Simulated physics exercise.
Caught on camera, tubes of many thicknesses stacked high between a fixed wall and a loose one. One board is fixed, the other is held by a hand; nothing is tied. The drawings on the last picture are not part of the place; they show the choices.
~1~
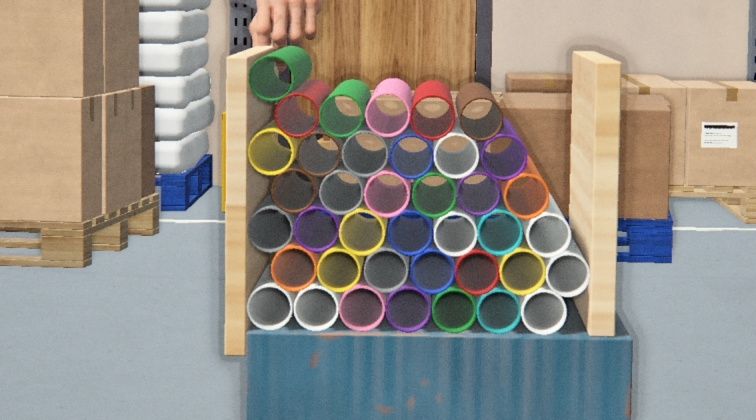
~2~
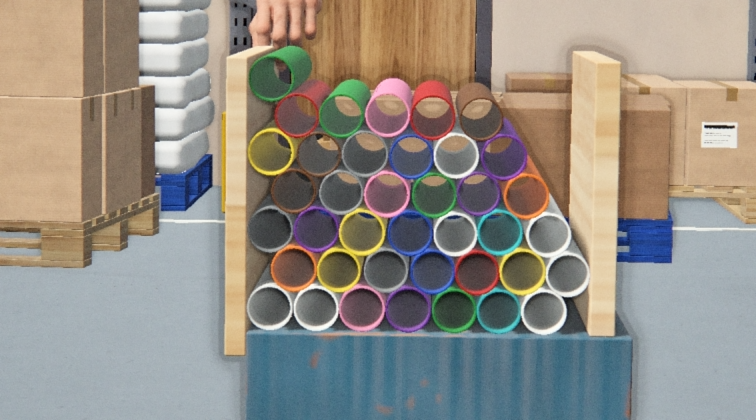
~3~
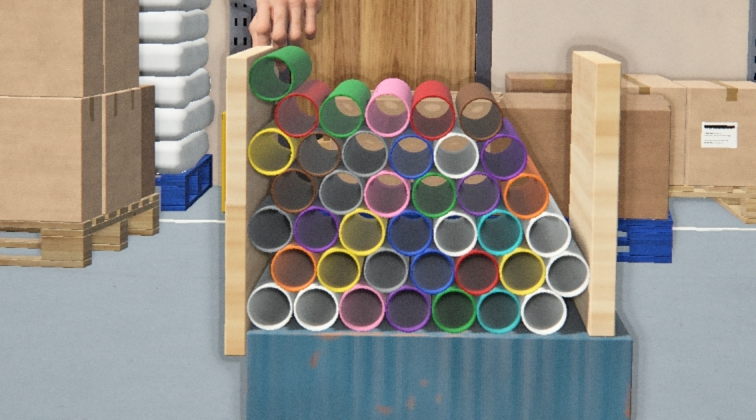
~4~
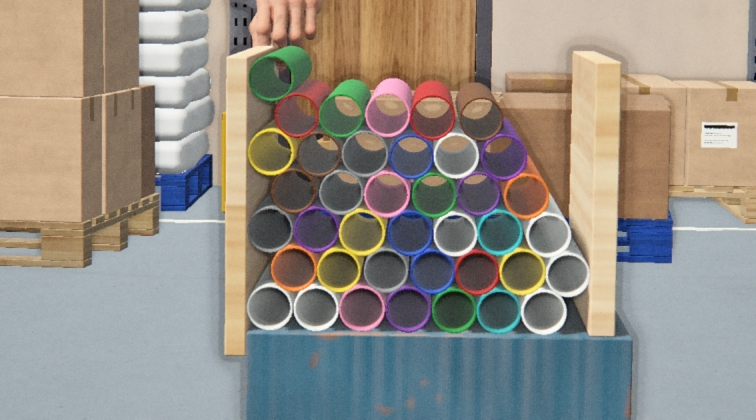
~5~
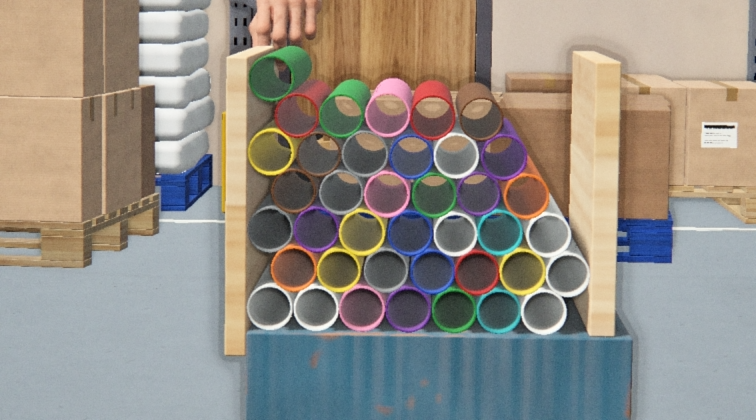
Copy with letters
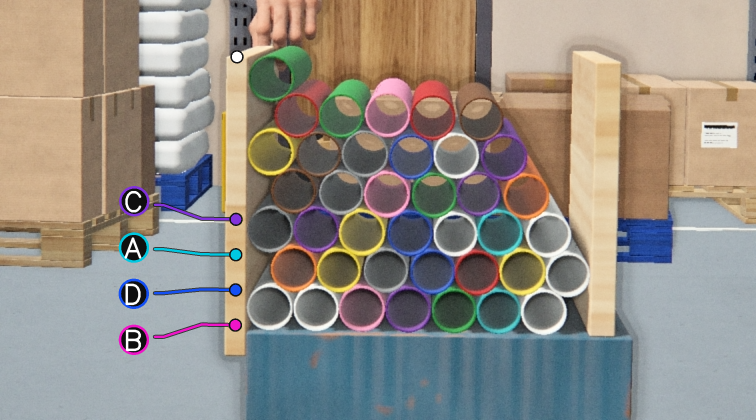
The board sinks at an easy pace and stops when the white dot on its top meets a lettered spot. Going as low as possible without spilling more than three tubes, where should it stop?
Down to A.
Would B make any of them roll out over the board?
Yes, at B.
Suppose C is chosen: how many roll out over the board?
The count is three.
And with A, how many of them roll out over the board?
It comes to three.
On the copy, A at (236, 254); B at (235, 325); C at (236, 220); D at (236, 290); the white dot at (237, 57).
On A. First, top of the board (248, 144).
Then, top of the board (248, 242).
Finally, top of the board (248, 254), three out over the board.
By contrast, B more than three out over the board; C three out over the board; D more than three out over the board.
